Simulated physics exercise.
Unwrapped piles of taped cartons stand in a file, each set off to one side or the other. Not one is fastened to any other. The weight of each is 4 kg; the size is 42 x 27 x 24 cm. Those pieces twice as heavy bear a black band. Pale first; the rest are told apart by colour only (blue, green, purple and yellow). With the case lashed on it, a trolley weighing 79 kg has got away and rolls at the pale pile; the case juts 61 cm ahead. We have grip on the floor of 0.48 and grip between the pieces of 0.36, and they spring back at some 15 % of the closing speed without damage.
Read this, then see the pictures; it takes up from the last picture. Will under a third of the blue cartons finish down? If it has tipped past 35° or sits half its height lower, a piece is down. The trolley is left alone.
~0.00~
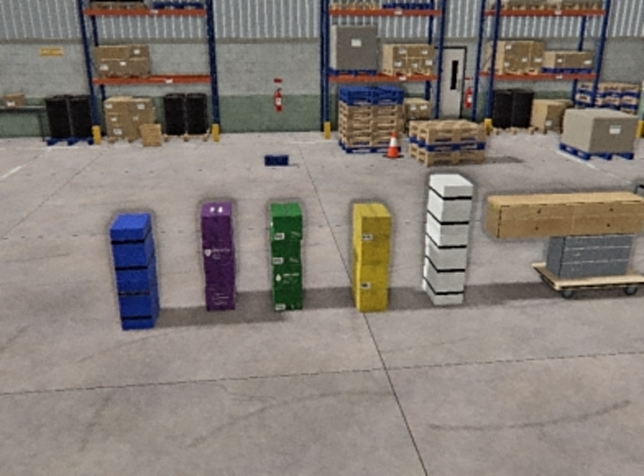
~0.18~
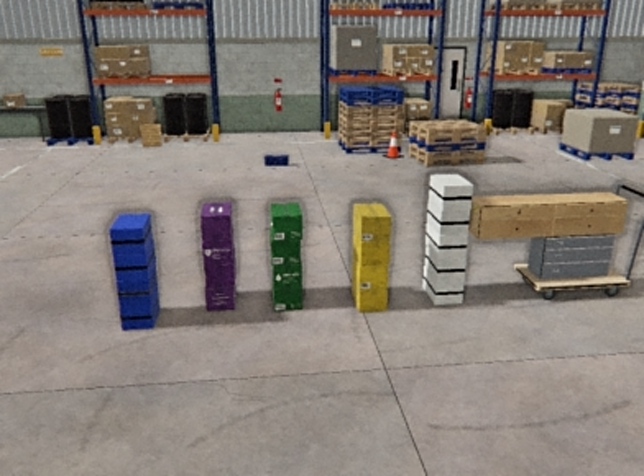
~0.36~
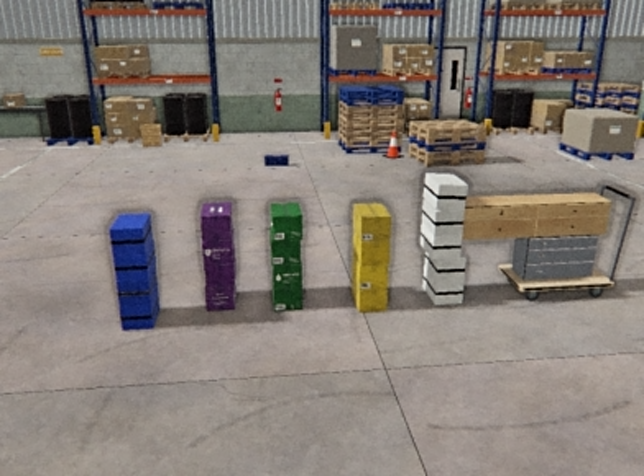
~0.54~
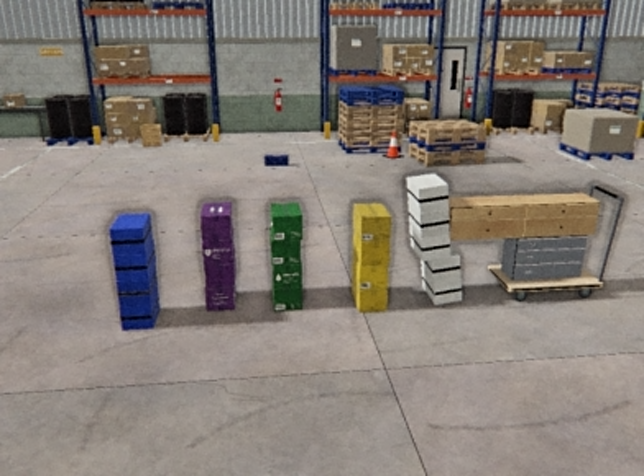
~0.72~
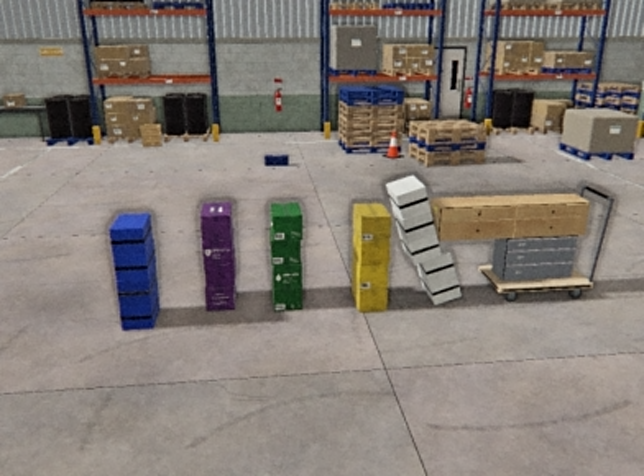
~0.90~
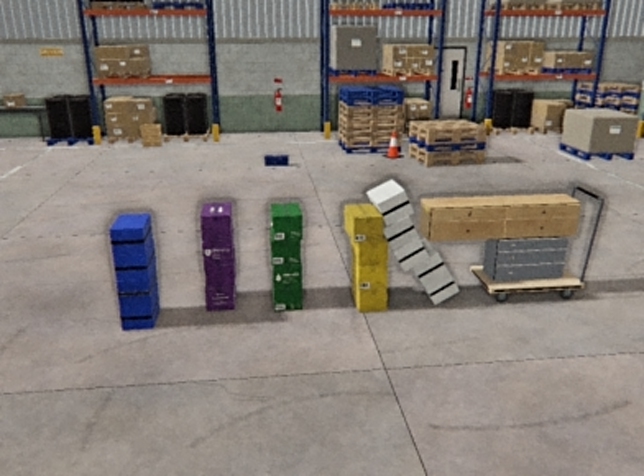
Yes, fewer than one in three.
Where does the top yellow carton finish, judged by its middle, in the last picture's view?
End point in last frame: Roughly (258, 270).
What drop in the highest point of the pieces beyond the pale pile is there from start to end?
By about 0 cm, start to end.
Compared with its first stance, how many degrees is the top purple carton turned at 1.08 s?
Measured against how it began, the tilt is near 0 degrees.
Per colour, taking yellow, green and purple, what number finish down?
Colour by colour - yellow: 4; green: 4; purple: 4.
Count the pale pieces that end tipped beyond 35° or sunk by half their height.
5.
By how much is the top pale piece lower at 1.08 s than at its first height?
About 20 cm.
By 1.08 s, 5 of the pale pile down; none of the 4 blue cartons down (0 of 16 in all colours); top blue carton unmoved; top yellow carton tilted 11°.
By 1.32 s, 5 of the pale pile down; none of the 4 blue cartons down (3 of 16 in all colours); top blue carton unmoved; top yellow carton tilted 14°, 8 cm lower.
By 1.72 s, 5 of the pale pile down; none of the 4 blue cartons down (4 of 16 in all colours); top blue carton unmoved; top green carton tilted 20°.
By 2.30 s, 5 of the pale pile down; none of the 4 blue cartons down (12 of 16 in all colours); top blue carton moved 9 cm; top yellow carton tilted 48°, 41 cm lower.
When it is over (4.3 s), 5 of the pale pile down; none of the 4 blue cartons down (12 of 16 in all colours); top blue carton moved 10 cm; top purple carton on its side. That is 0 per cent. In pixels of the last frame, middles, top blue carton near (121, 235), top purple carton near (101, 282).
